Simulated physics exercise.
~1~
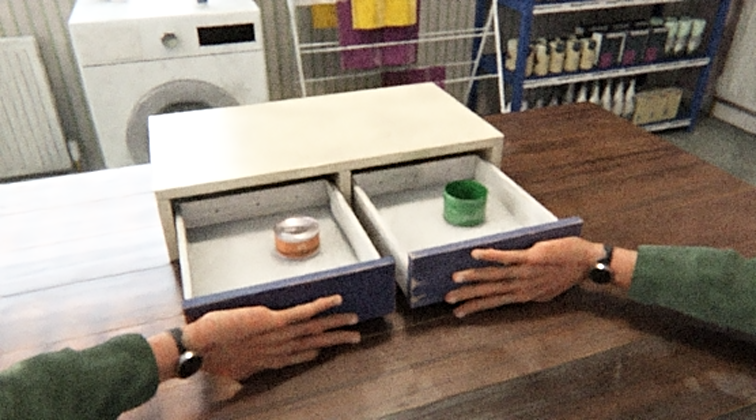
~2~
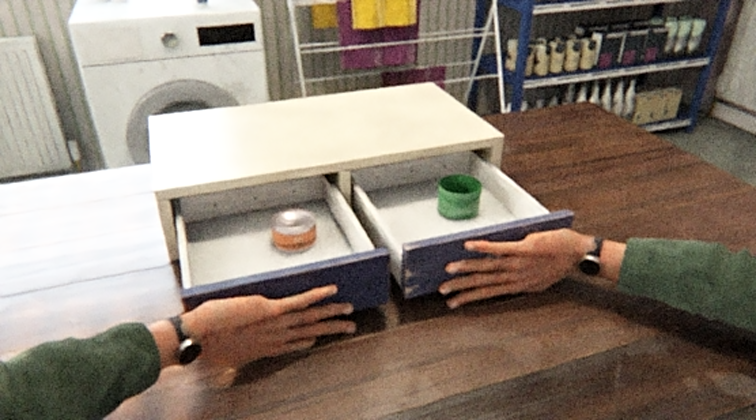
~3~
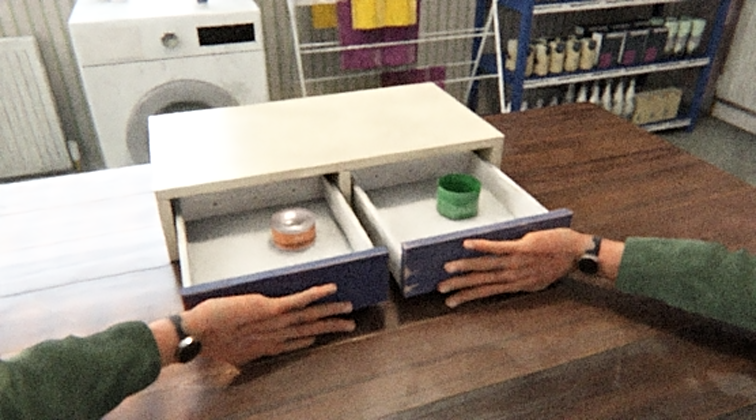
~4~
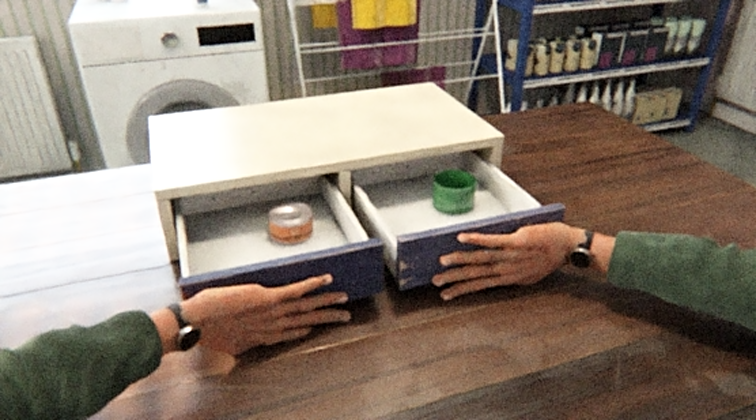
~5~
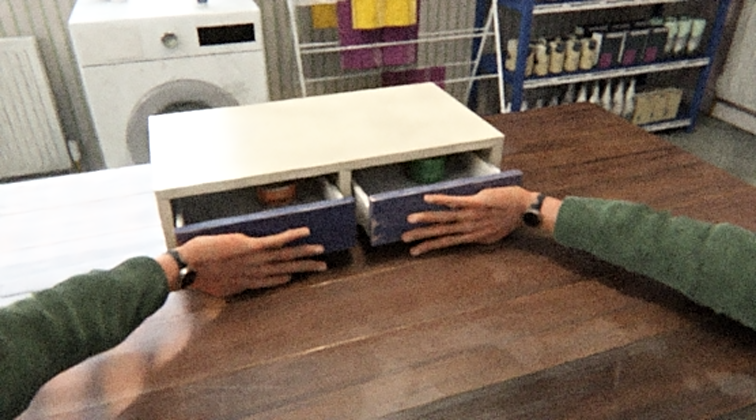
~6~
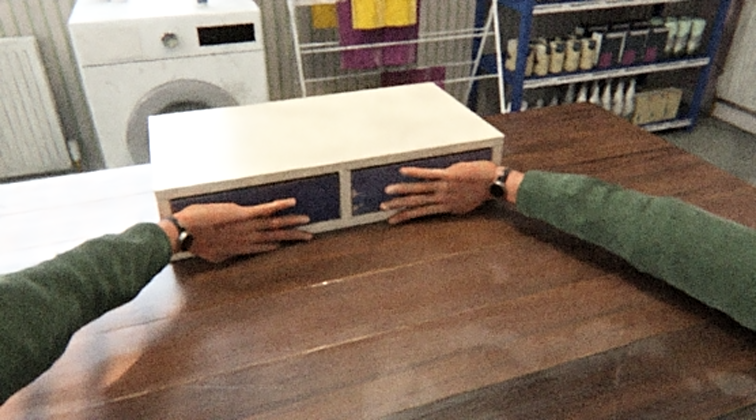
At first, a small pale chest sits on a dark wooden table with its two blue-fronted drawers pulled out, an orange tin in the left one and a green beaker in the right. A pair of hands in green sleeves rests against the drawer fronts. The hands ease both drawers back slightly, pause, and then nudge them in a little more. Next they push farther, and the tin and beaker slide in with the drawers until each is partly hidden beneath the top. Finally, both the left and right drawers close fully, hiding the objects, with the hands still against their fronts.
